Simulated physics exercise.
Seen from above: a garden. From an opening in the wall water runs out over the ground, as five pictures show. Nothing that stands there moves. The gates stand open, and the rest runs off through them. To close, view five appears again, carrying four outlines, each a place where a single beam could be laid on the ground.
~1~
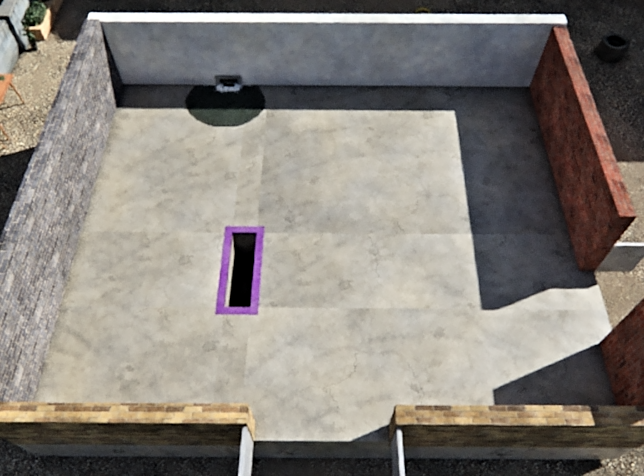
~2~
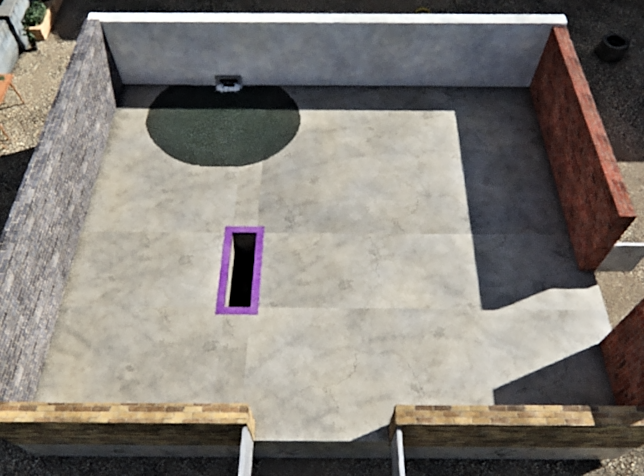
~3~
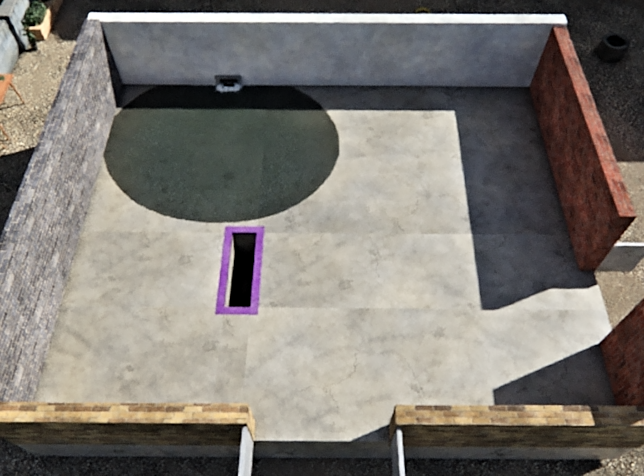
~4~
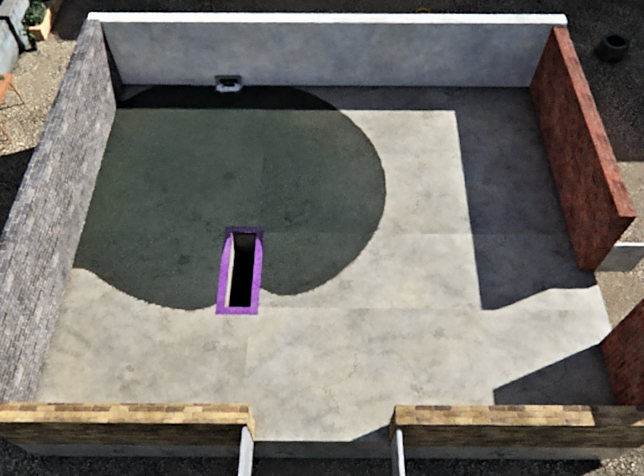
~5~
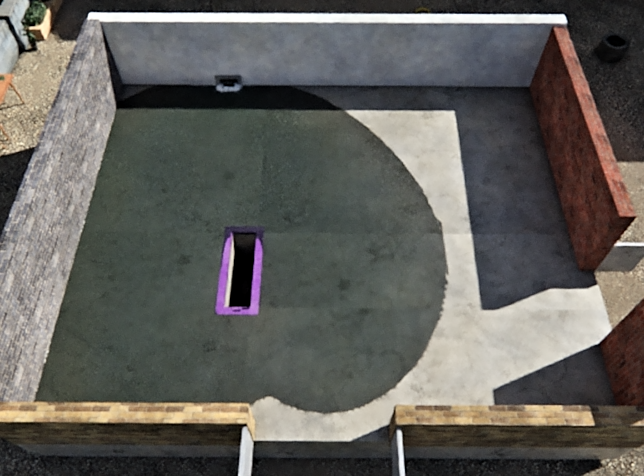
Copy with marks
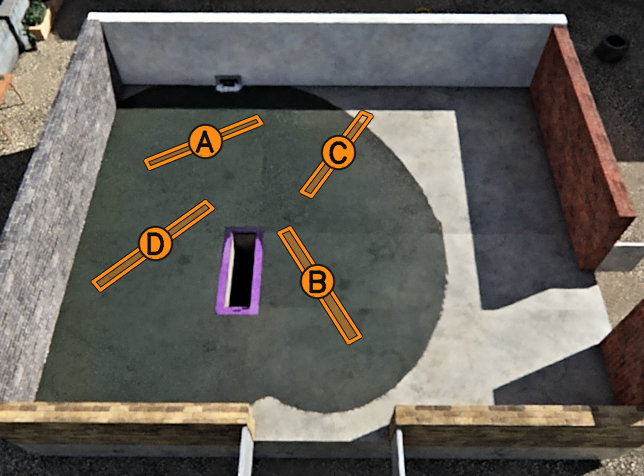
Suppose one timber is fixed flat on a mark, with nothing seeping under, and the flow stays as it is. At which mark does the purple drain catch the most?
C is best.
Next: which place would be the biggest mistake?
A.
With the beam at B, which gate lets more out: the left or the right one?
More leaves on the left.
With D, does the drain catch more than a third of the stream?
No.
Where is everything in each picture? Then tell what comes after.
Outfall at (229, 81); purple drain at (241, 268); open gate at (589, 305); open gate at (322, 423); front seen at (245, 120), 3 % of the ground wet; purple drain still dry, in the first picture.
Front seen at (216, 164), 9 % of the ground wet; purple drain still dry, in the second picture.
Front seen at (274, 211), 21 % of the ground wet; purple drain still dry, in the third picture.
Front seen at (324, 281), 36 % of the ground wet; purple drain taking water, in the fourth picture.
Front seen at (391, 371), 59 % of the ground wet; purple drain taking water, in the fifth picture.
On the marked copy, A from (147, 164) to (259, 120); B from (284, 230) to (354, 339); C from (306, 194) to (366, 114); D from (96, 285) to (209, 205).
With A, about 8 % of the stream goes into the purple drain, about 88 % out by the gates.
With B, about 23 % of the stream goes into the purple drain, about 73 % out by the gates.
With C, about 34 % of the stream goes into the purple drain, about 58 % out by the gates.
With D, about 19 % of the stream goes into the purple drain, about 76 % out by the gates.
